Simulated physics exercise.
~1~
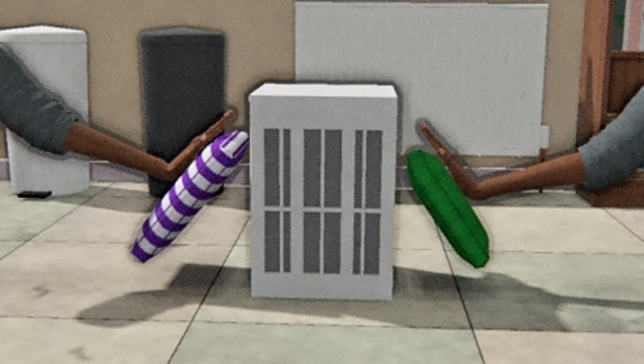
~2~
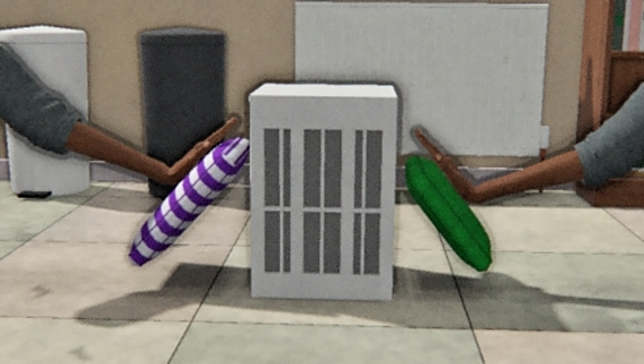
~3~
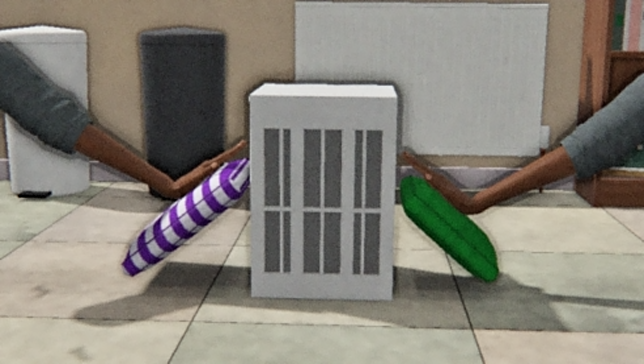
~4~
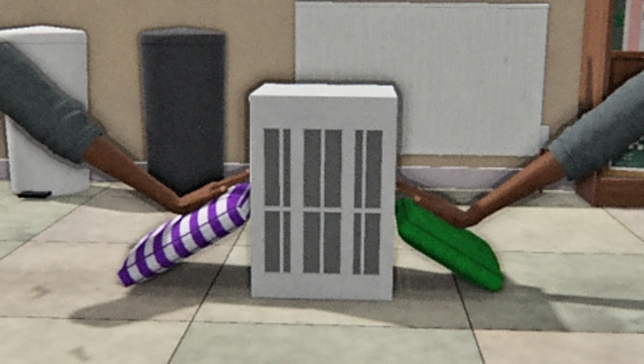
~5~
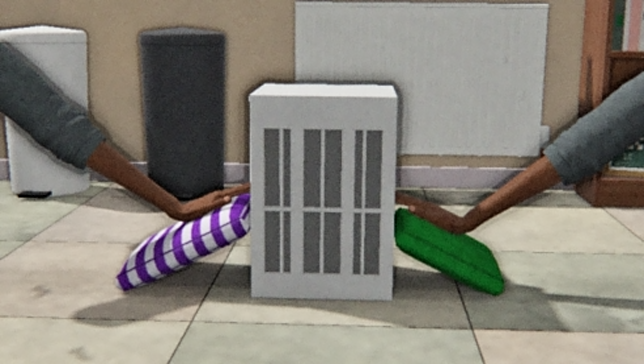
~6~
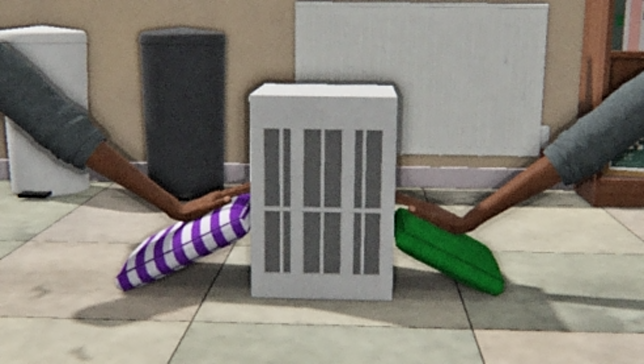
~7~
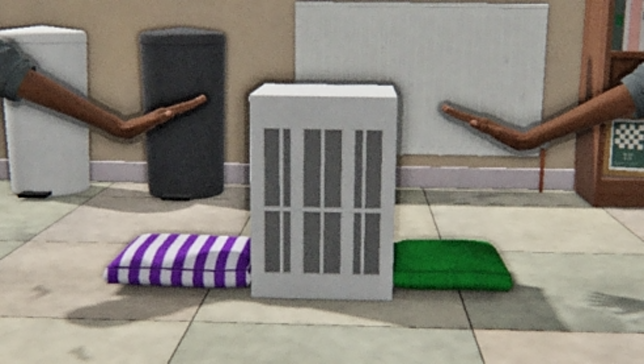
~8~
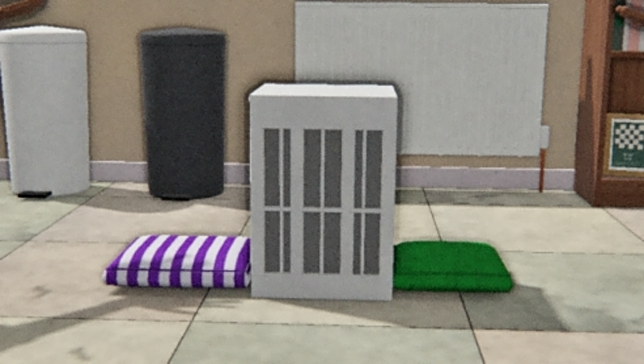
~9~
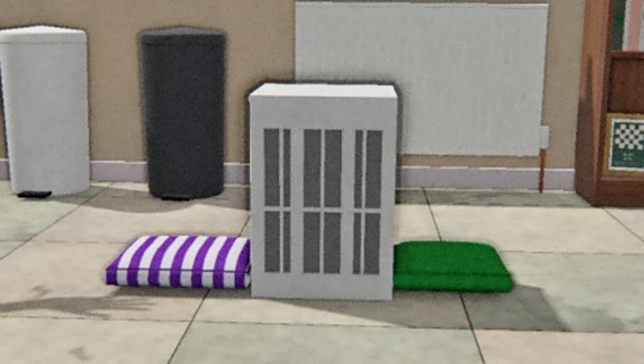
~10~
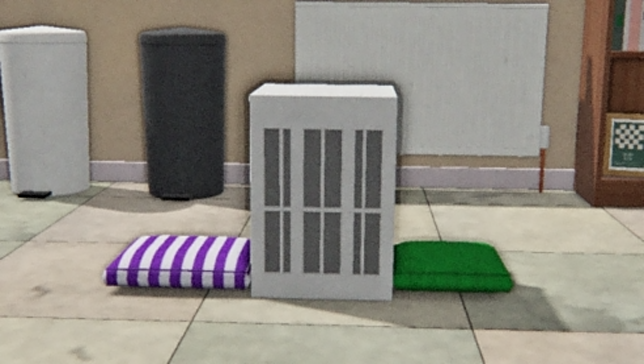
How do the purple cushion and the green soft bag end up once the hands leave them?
The purple cushion slides down flat on the floor to the left of the crate. The green soft bag slips down and lies flat on the right.
Striped purple cushion and green soft bag tipping down beside a white crate as two hands withdraw, both ending flat.
